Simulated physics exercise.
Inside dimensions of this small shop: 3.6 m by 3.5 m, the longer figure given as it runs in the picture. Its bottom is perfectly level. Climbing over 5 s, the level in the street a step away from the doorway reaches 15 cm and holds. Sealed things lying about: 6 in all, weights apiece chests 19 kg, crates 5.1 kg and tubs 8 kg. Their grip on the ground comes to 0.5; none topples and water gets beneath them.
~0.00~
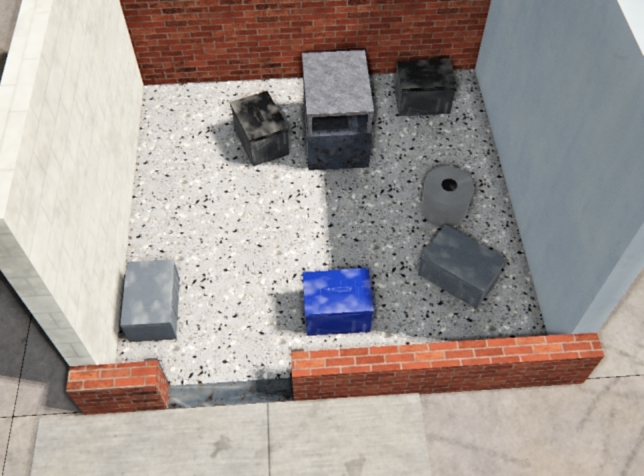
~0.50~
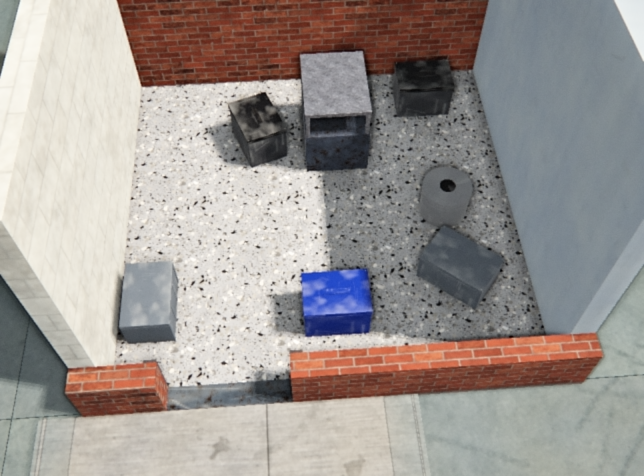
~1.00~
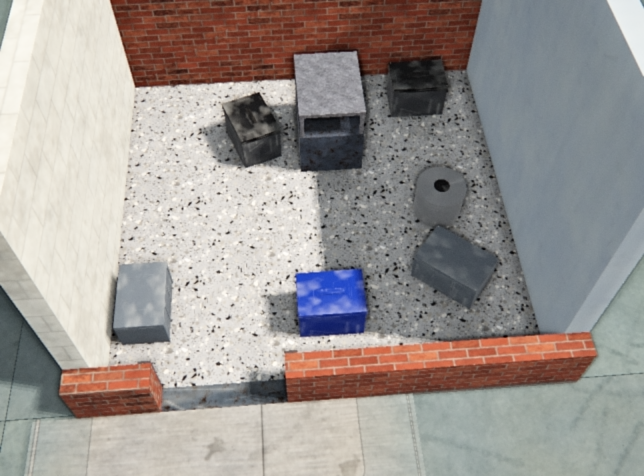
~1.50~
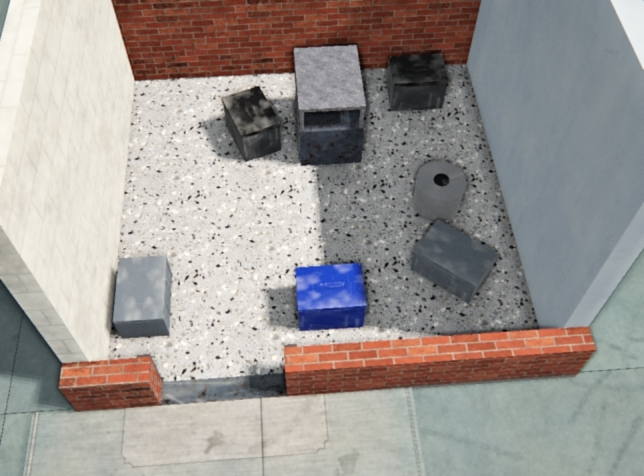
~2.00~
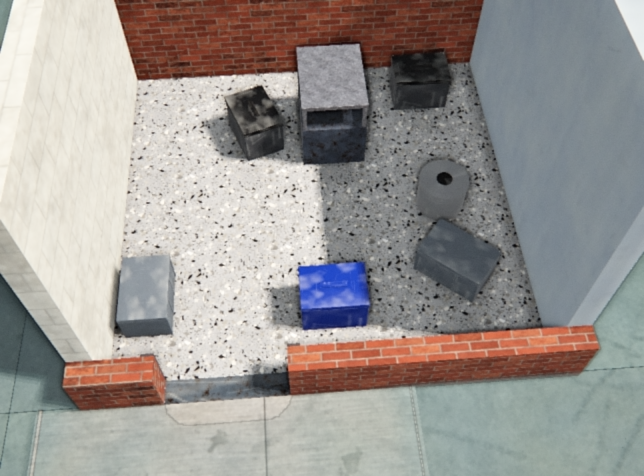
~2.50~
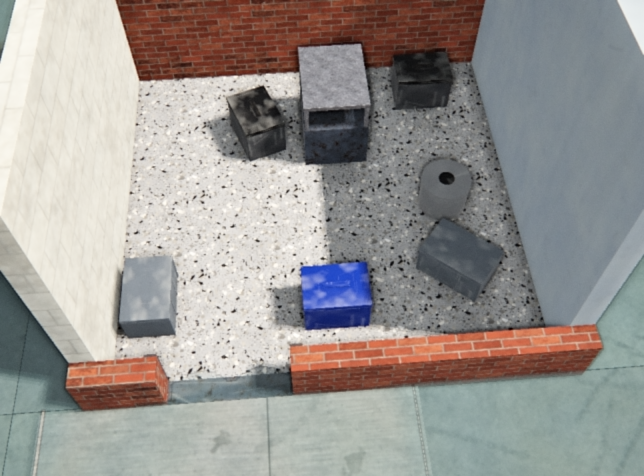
A blue chest and several gray and black objects sit still in a walled space.
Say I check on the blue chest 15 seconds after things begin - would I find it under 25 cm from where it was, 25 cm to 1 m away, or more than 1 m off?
Displacement: Negligible.
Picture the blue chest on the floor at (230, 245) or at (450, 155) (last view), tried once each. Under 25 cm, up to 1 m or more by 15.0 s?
Taking them in order, it edges a short distance and then it keeps its spot.
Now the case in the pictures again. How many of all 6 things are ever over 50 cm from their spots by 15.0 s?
3 in all.
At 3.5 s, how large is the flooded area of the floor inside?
Wet area: Approx. 1.0 m2.
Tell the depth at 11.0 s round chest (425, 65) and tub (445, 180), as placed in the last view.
First roughly 6 cm, second roughly 3 cm.
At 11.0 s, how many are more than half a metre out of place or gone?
Count then: 1.
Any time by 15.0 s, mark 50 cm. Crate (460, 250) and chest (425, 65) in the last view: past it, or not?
Below, below.
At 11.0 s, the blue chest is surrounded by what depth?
Roughly 3 cm deep.
After 3.5 s the blue chest is near (336, 285), 0.0 m from its start, aground; 0 afloat.
After 6.8 s the blue chest is near (336, 285), 0.0 m from its start, aground; 1 afloat.
After 11.0 s the blue chest is near (336, 285), 0.0 m from its start, aground; 2 afloat.
After 15.0 s the blue chest is near (336, 285), 0.0 m from its start, aground; 4 afloat.
